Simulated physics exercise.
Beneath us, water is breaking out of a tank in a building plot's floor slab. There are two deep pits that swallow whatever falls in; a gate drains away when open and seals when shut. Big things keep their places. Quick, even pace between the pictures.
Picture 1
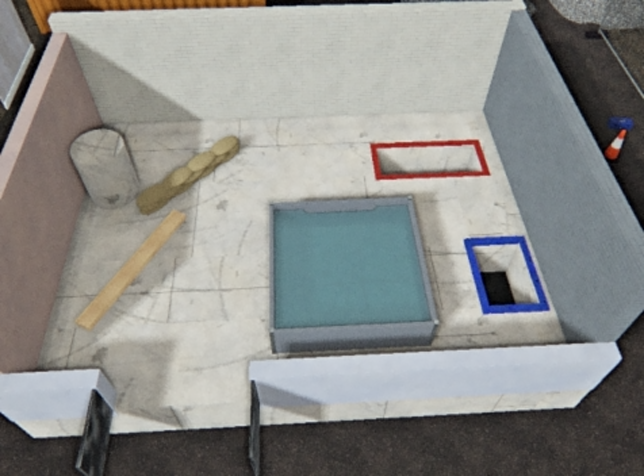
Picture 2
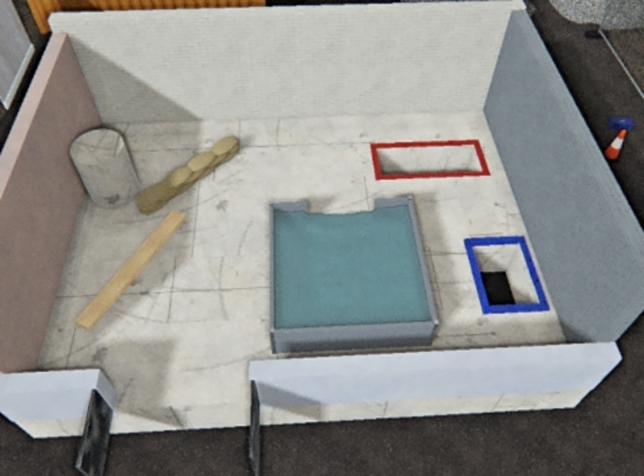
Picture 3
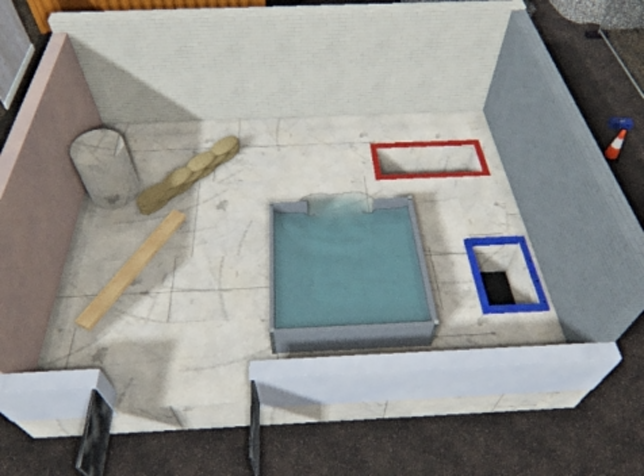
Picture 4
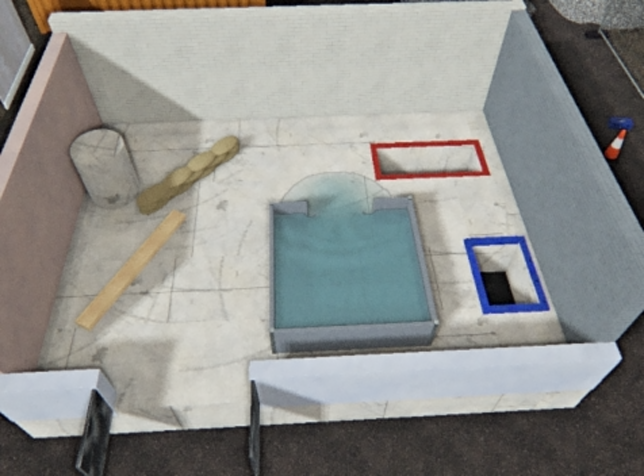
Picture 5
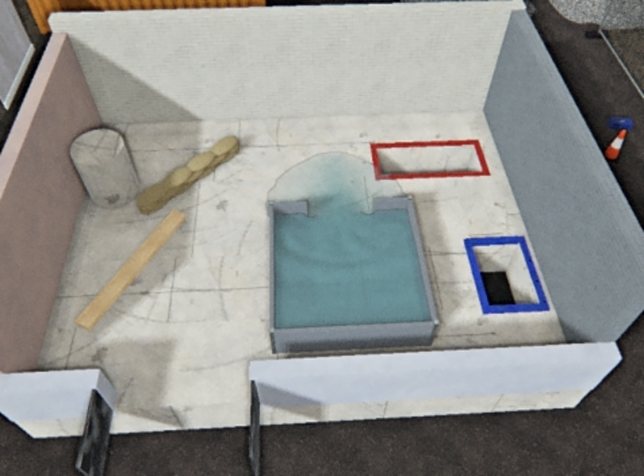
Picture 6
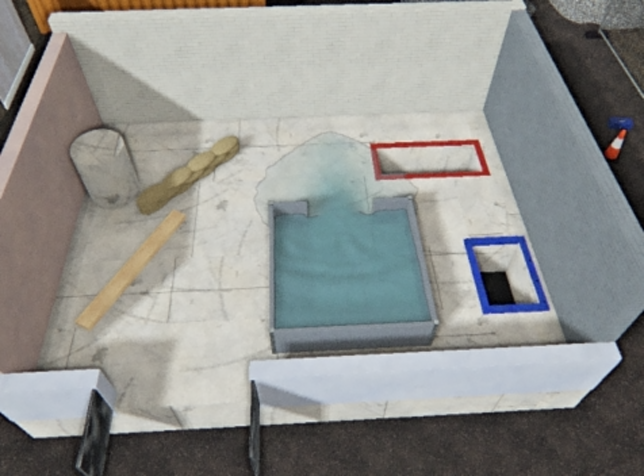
A tank's far side breaks open and water pours out, spreading across the pale floor.
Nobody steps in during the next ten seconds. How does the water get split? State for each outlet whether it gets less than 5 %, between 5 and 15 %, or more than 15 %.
Outcome. The gate gets less than 5 %. The red pit gets more than 15 %. The blue pit gets less than 5 %.
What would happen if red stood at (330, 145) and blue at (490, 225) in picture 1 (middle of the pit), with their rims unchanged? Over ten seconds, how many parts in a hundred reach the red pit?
Share for the red pit: 55 percent.
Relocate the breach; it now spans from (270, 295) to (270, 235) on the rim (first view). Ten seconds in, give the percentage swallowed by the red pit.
The red pit gets 2 per cent.
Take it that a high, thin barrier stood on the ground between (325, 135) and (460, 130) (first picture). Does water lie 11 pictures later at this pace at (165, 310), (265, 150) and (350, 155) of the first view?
In the order given, the spots are spared, swamped and swamped.
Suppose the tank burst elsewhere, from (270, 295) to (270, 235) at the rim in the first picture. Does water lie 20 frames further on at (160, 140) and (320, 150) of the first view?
Point one not reached, point two not reached.
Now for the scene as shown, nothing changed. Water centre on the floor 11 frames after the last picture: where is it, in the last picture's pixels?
Centre of mass: Roughly (336, 235).
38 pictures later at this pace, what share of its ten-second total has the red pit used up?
About 65 per cent.
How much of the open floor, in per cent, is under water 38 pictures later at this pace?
Roughly 60 percent, I'd say.
A moment on, water covers 20 % of the floor; the gate 0 %, the red pit 2 %, the blue pit 0 %.
Next, water covers 25 % of the floor; the gate 0 %, the red pit 4 %, the blue pit 0 %.
Then, water covers 40 % of the floor; the gate 0 %, the red pit 9 %, the blue pit 0 %.
Later, water covers 60 % of the floor; the gate 0 %, the red pit 17 %, the blue pit 0 %.
In the end, water covers 80 % of the floor; the gate 0 %, the red pit 28 %, the blue pit 0 %.
